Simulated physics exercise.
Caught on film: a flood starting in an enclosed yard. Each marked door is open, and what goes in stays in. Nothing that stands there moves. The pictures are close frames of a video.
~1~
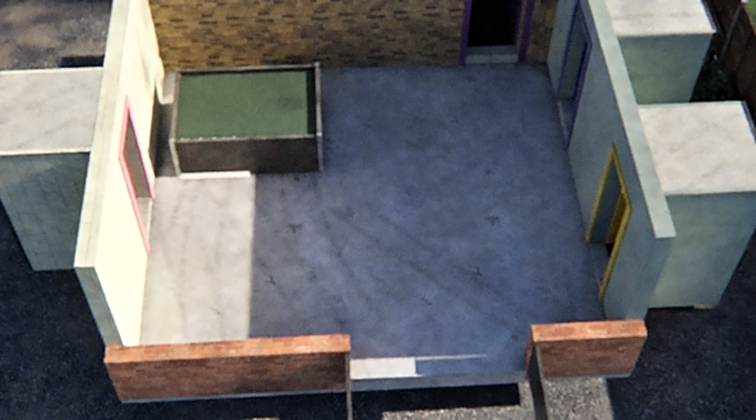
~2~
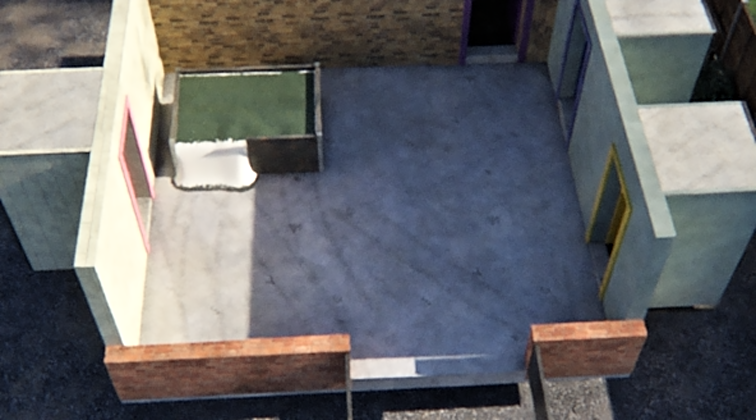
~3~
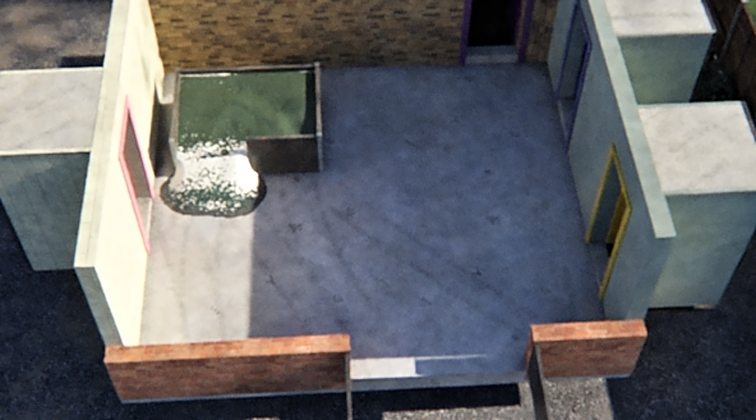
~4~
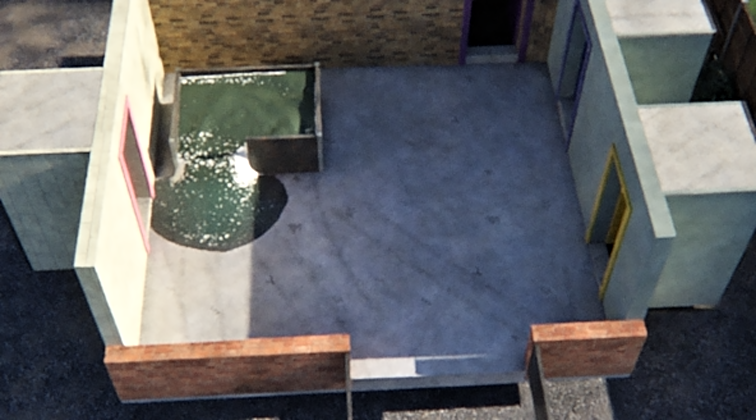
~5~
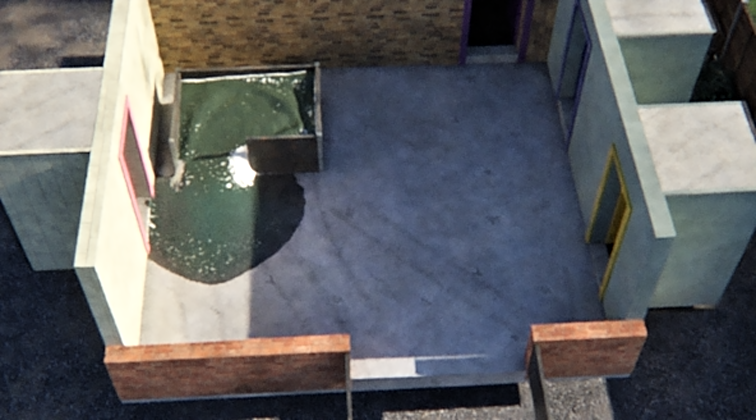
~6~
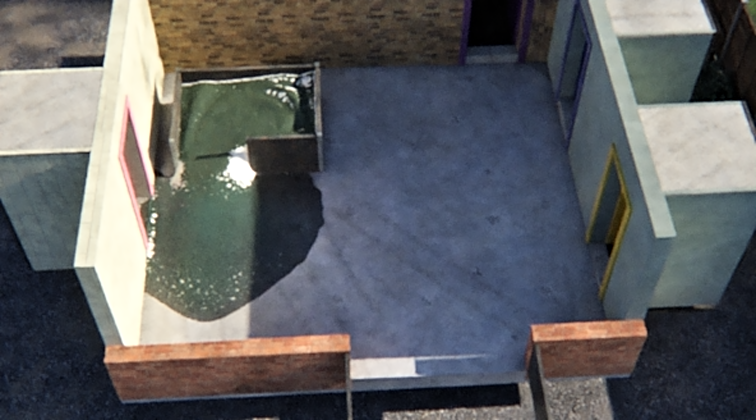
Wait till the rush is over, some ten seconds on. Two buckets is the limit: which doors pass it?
One by one: The purple door stays under that; the pink door takes more than that; the blue door stays under that; the yellow door takes more than that.
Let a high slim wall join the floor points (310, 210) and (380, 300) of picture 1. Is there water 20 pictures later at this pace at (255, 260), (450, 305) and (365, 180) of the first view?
One after the other: Covered, under water, dry.
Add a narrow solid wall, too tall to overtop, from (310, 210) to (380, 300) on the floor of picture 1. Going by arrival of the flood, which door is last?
That is the purple-painted one.
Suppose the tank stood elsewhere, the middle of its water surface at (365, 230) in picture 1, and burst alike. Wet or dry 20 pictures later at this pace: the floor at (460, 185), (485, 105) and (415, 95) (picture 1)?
In that order: Clear, free of water, free of water.
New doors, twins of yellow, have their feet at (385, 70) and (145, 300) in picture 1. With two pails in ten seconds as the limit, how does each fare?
As listed: Keeps below it, goes over.
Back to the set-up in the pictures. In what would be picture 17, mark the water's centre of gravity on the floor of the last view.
Around (237, 218).
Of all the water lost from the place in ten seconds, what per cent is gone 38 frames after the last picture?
Roughly 65 per cent.
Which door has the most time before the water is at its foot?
Last comes the purple-painted one.
A moment on, water covers 25 % of the floor; the purple door not reached, the pink door over two buckets in, the blue door not reached, the yellow door not reached.
Next, water covers 30 % of the floor; the purple door not reached, the pink door far over two buckets in, the blue door not reached, the yellow door not reached.
Then, water covers 40 % of the floor; the purple door not reached, the pink door far over two buckets in, the blue door not reached, the yellow door not reached.
Later, water covers 65 % of the floor; the purple door not reached, the pink door far over two buckets in, the blue door wet at the sill, nothing in, the yellow door over two buckets in.
In the end, water covers 80 % of the floor; the purple door wet at the sill, nothing in, the pink door far over two buckets in, the blue door wet at the sill, nothing in, the yellow door far over two buckets in.
